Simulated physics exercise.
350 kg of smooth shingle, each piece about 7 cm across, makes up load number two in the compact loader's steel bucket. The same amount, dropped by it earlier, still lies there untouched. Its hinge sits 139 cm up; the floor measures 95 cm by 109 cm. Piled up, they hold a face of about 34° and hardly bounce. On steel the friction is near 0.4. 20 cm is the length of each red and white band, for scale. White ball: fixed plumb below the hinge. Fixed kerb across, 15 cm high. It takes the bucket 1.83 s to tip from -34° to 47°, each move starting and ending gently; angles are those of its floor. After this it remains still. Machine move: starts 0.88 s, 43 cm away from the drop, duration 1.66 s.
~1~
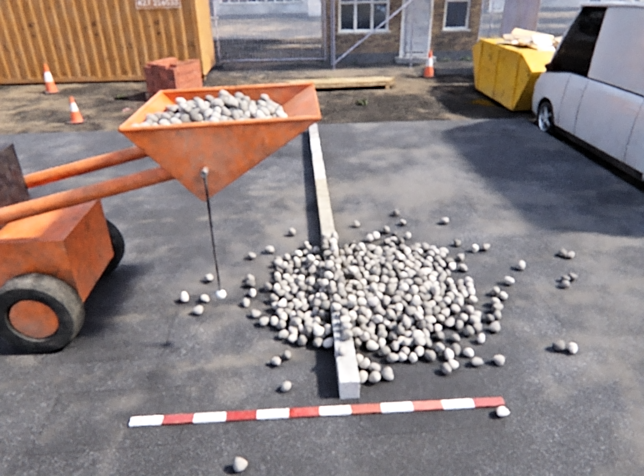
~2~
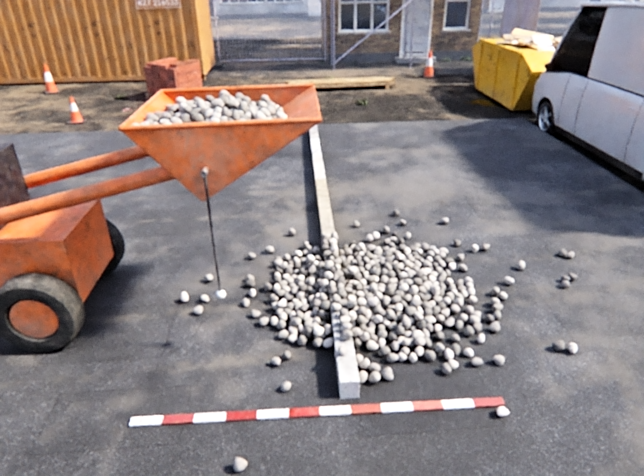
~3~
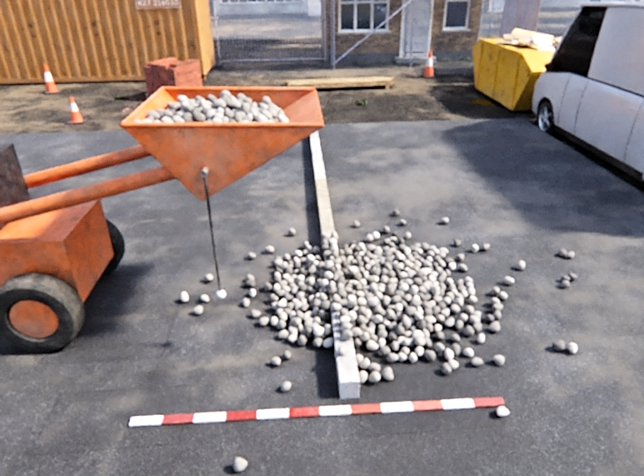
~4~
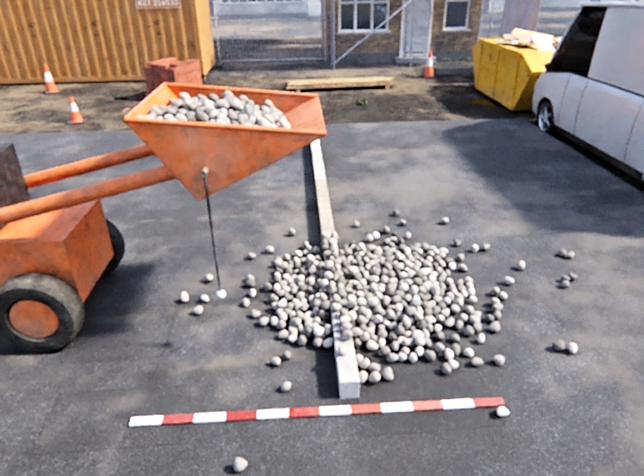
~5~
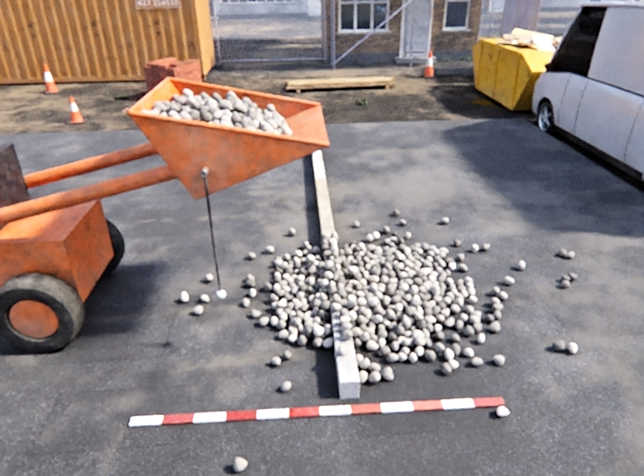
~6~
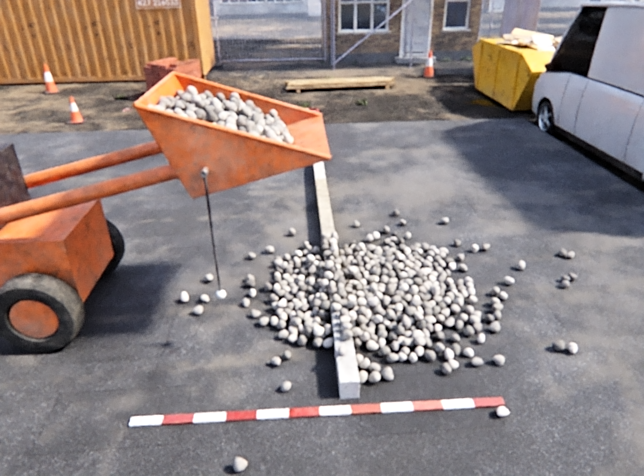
To begin with, an orange loader at the left holds its bucket of grey-white stones level above the paved yard, beside a scattered heap lying across a pale kerb. The bucket then tilts gradually, its right lip lowering, while the stones stay inside and the heap on the ground remains still.
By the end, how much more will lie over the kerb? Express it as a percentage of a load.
About 18 per cent.
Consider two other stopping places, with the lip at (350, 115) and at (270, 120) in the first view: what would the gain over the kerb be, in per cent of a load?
About 45 per cent from the first spot and 0 per cent from the second.
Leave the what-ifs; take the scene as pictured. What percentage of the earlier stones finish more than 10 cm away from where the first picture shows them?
Near 10 per cent, I reckon.
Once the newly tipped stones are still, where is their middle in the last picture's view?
The middle lies near (301, 287) in the last picture.
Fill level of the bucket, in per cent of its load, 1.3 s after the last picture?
It still holds about 5 per cent.
Then, 0.8 s after the last picture the floor is at 34°; in per cent of one load, 83 in the bucket, 49 on this side of the kerb, 68 over the kerb; the foremost stones are at (576, 284).
Then, 1.3 s after the last picture the floor is at 47°; in per cent of one load, 3 in the bucket, 114 on this side of the kerb, 83 over the kerb; the foremost stones are at (576, 284).
Then, 2.4 s after the last picture the floor is at 47°; in per cent of one load, 0 in the bucket, 113 on this side of the kerb, 87 over the kerb; the foremost stones are at (576, 284).
Then, 5.0 s after the last picture the floor is at 47°; in per cent of one load, 0 in the bucket, 113 on this side of the kerb, 87 over the kerb; the foremost stones are at (576, 284). Net gain over the kerb, 18.
